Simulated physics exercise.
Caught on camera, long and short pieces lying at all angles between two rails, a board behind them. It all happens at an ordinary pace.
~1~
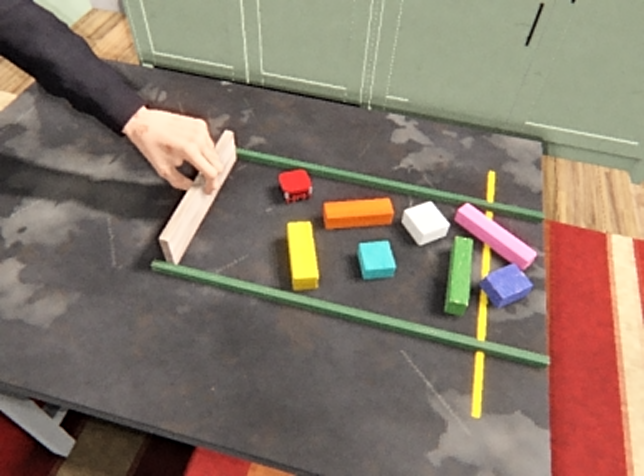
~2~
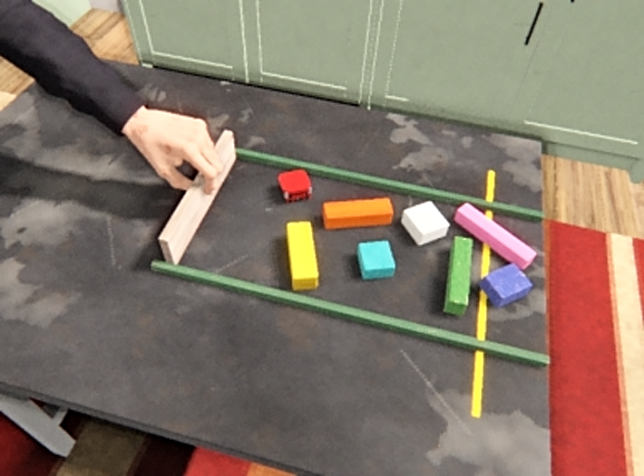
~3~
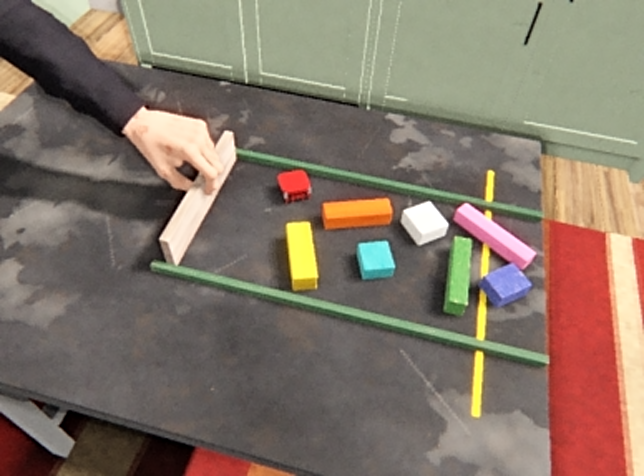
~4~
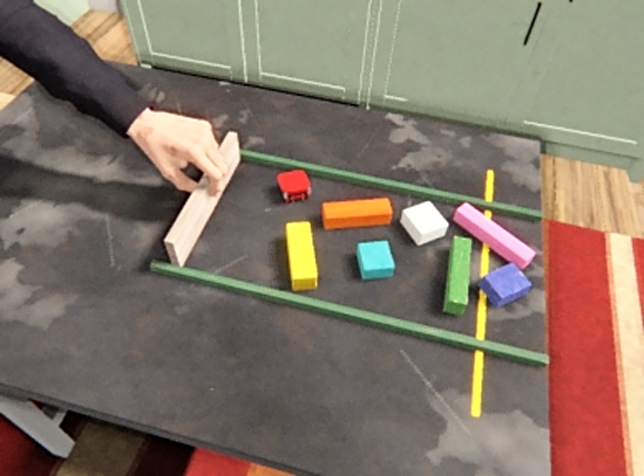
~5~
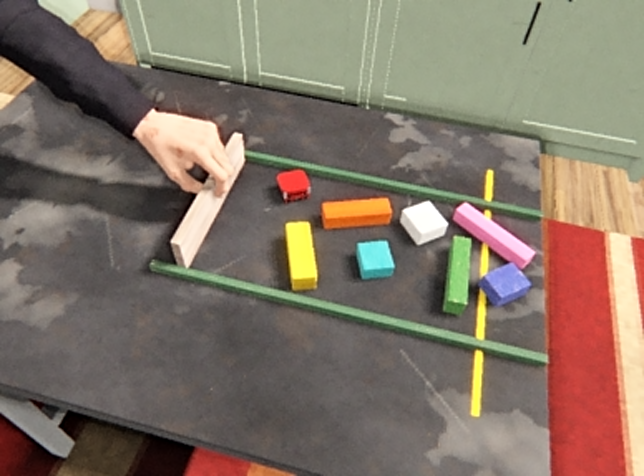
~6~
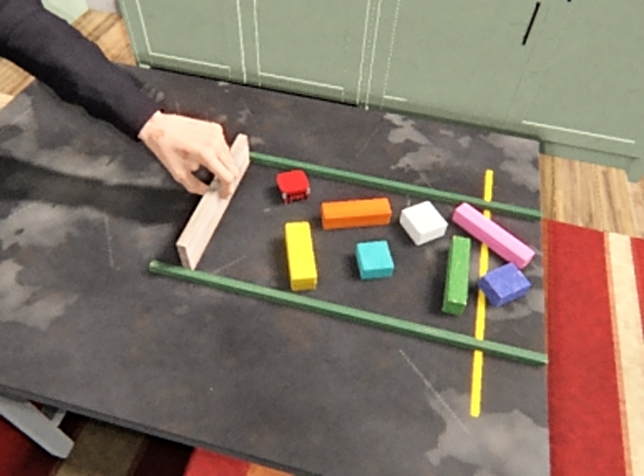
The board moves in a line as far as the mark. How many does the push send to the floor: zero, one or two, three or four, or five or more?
Outcome: The number that fall off is three or four.
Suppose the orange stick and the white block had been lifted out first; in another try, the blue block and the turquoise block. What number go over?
Fallen: 2, and 2 in the other try.
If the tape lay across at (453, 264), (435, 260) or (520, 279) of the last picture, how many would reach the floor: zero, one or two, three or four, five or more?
For each place: Just one or two; 1 or 2; at least five.
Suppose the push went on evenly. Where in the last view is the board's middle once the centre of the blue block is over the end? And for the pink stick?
Near (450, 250) and (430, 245).
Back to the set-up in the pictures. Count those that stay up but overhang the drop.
The number is 0.
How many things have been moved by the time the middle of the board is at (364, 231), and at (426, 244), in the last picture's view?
6 and 8.
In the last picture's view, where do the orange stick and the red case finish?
First (514, 250), then (502, 221).
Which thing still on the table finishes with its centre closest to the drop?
The turquoise block.
A little later, none off yet; blue block at rest near (504, 285); pink stick at rest near (491, 236); green bar at rest near (457, 274).
Next, none off yet; blue block at rest near (504, 285); pink stick moving near (498, 234); green bar at rest near (457, 274).
Later still, none off yet; blue block shifted about its own width near (531, 290); pink stick tilted a little near (550, 251); green bar shifted a little near (498, 284).
When it is over, the number that fall off is three or four; down, white block, green bar, pink stick and blue block.
